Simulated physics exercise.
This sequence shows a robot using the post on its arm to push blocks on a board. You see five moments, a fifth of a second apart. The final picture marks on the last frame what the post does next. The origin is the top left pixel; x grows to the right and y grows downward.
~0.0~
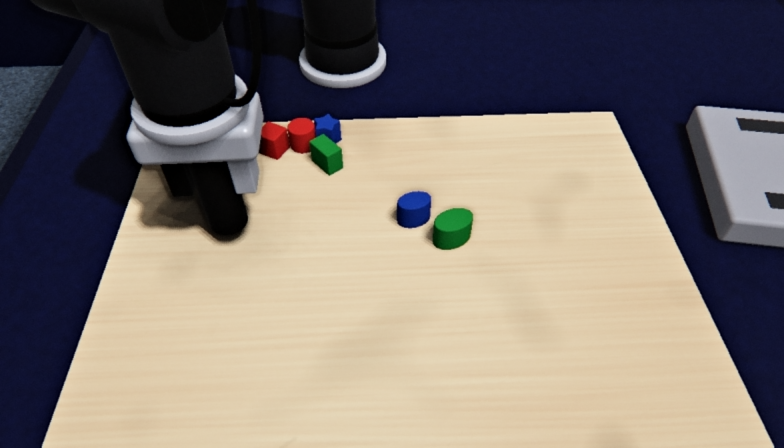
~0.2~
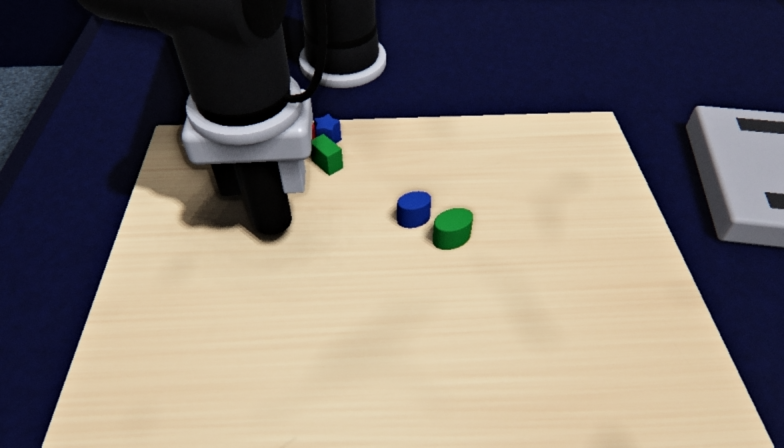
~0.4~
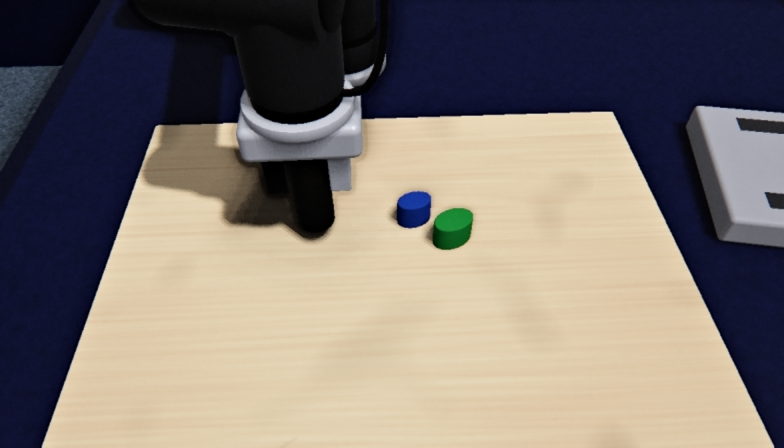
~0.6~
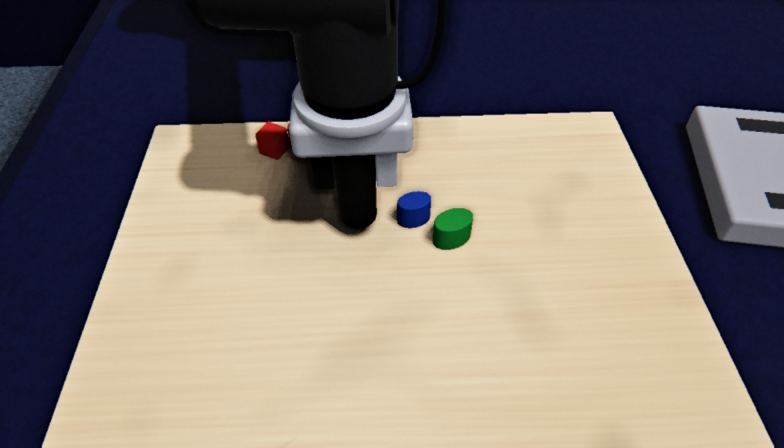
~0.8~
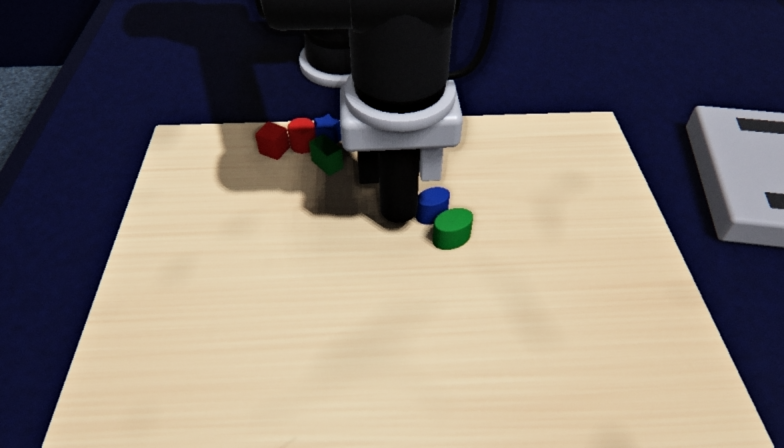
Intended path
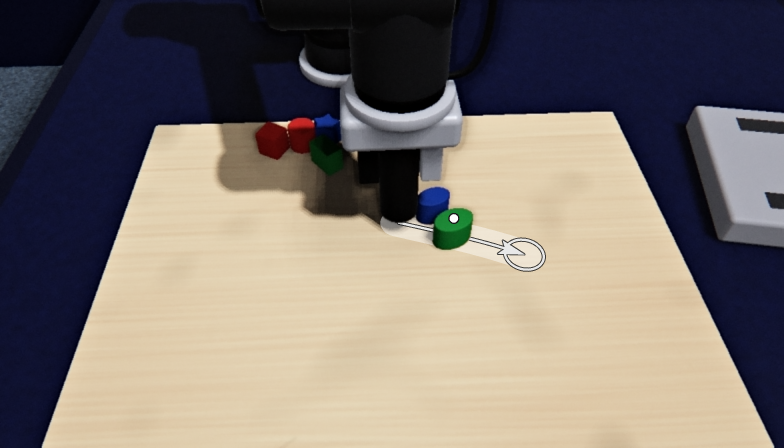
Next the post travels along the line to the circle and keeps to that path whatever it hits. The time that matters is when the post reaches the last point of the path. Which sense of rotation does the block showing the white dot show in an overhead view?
It swings round anticlockwise.
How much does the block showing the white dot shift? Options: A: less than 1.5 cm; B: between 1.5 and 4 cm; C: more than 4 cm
The correct letter is C.
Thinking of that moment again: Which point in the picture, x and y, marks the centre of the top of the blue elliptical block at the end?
Put as a pixel place, it's (466, 193).
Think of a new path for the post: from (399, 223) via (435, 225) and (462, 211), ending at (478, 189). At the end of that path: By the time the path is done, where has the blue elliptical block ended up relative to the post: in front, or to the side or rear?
It stays ahead.
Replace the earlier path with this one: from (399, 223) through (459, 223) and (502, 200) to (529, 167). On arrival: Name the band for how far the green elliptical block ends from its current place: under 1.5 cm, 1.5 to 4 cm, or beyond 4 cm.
It ends 1.5 to 4 cm from its spot.
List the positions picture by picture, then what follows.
In the first picture, post tip (229, 221); block tops, blue elliptical block (414, 199); green elliptical block (454, 218).
In the second picture, post (273, 221); blocks unchanged.
In the third picture, post (316, 219); blocks unchanged.
In the fourth picture, post (358, 215); blocks unchanged.
In the fifth picture, post (399, 210); blue elliptical block (434, 195); green elliptical block (454, 218).
Path on the board, from (399, 223) via (461, 237), ending at (524, 254); the dot is on the green elliptical block.
The first path, step by step. One third of the way, post (441, 219); blue elliptical block (460, 192), turned 65° anticlockwise; green elliptical block (475, 223).
Two thirds of the way, post (484, 229); blue elliptical block (466, 193), turned 95° anticlockwise; green elliptical block (521, 233).
At the end, post (528, 241); blue elliptical block (466, 193), turned 95° anticlockwise; green elliptical block (566, 241), turned 30° anticlockwise.
